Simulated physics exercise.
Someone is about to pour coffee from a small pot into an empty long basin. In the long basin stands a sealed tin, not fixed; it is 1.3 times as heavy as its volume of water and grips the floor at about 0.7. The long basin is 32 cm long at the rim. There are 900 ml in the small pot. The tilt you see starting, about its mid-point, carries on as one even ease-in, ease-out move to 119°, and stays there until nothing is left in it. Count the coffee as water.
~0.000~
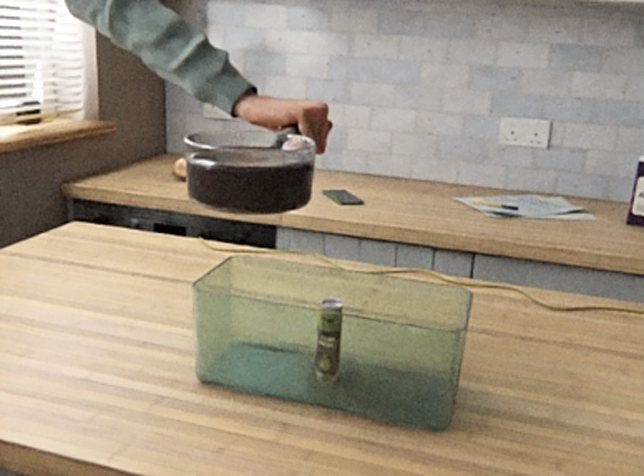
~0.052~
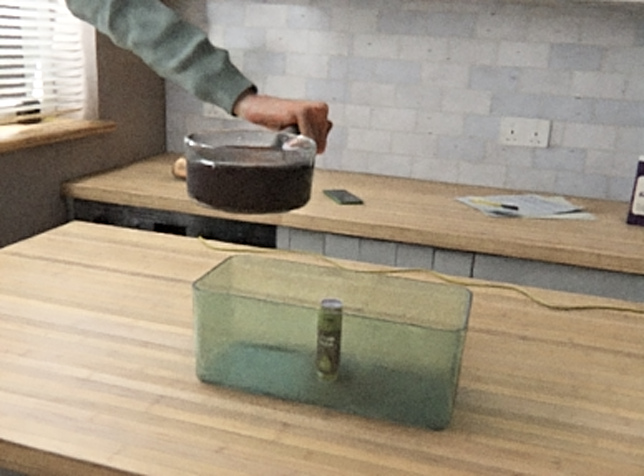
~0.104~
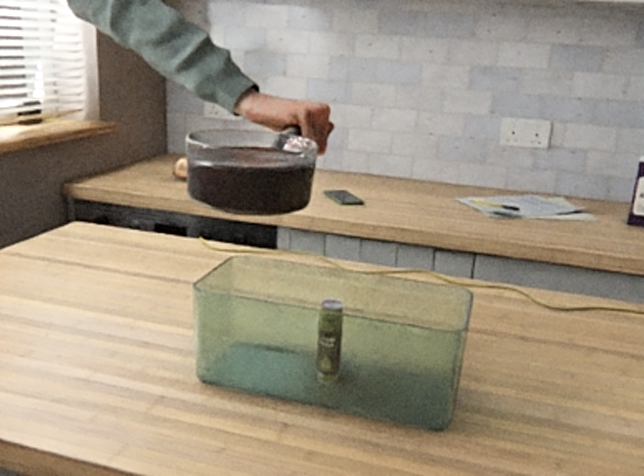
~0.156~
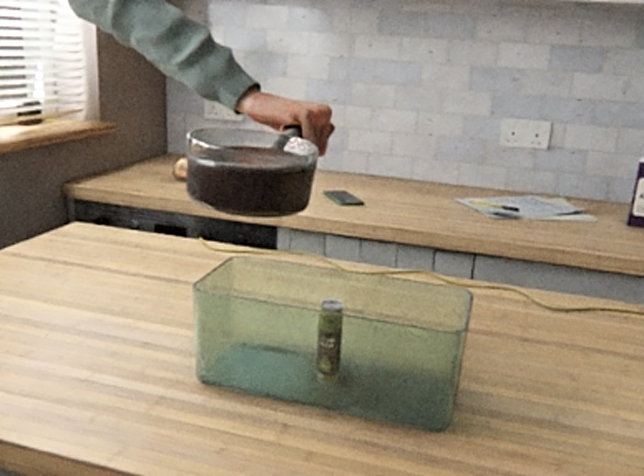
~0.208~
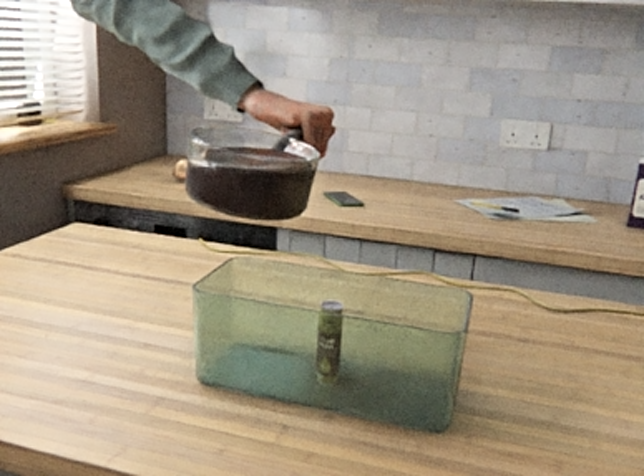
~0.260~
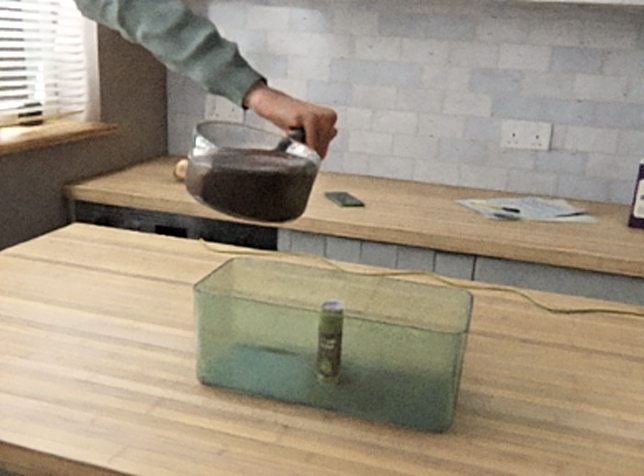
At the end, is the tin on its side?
It stays up.
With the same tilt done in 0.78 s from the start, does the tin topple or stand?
The tin stays up.
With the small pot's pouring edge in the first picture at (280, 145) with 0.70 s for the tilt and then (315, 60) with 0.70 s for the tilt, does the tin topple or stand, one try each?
First it topples; then it remains upright.
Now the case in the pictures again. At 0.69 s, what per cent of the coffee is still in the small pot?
Some 46 per cent.
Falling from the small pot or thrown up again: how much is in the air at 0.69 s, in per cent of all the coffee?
Some 36 per cent.
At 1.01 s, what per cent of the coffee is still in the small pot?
About 4 per cent.
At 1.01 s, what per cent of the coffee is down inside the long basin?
Near 90 in a hundred.
By 0.69 s the tilt is 74° and 45 per cent is still to pour; the tin stands where it began.
By 1.01 s the tilt is 112° and 4 per cent is still to pour; the tin stands where it began.
By 1.34 s the tilt is 119° and 0 per cent is still to pour; the tin stands where it began.
By 1.70 s the tilt is 119° and 0 per cent is still to pour; the tin stands where it began.
At rest the tin stands where it began.
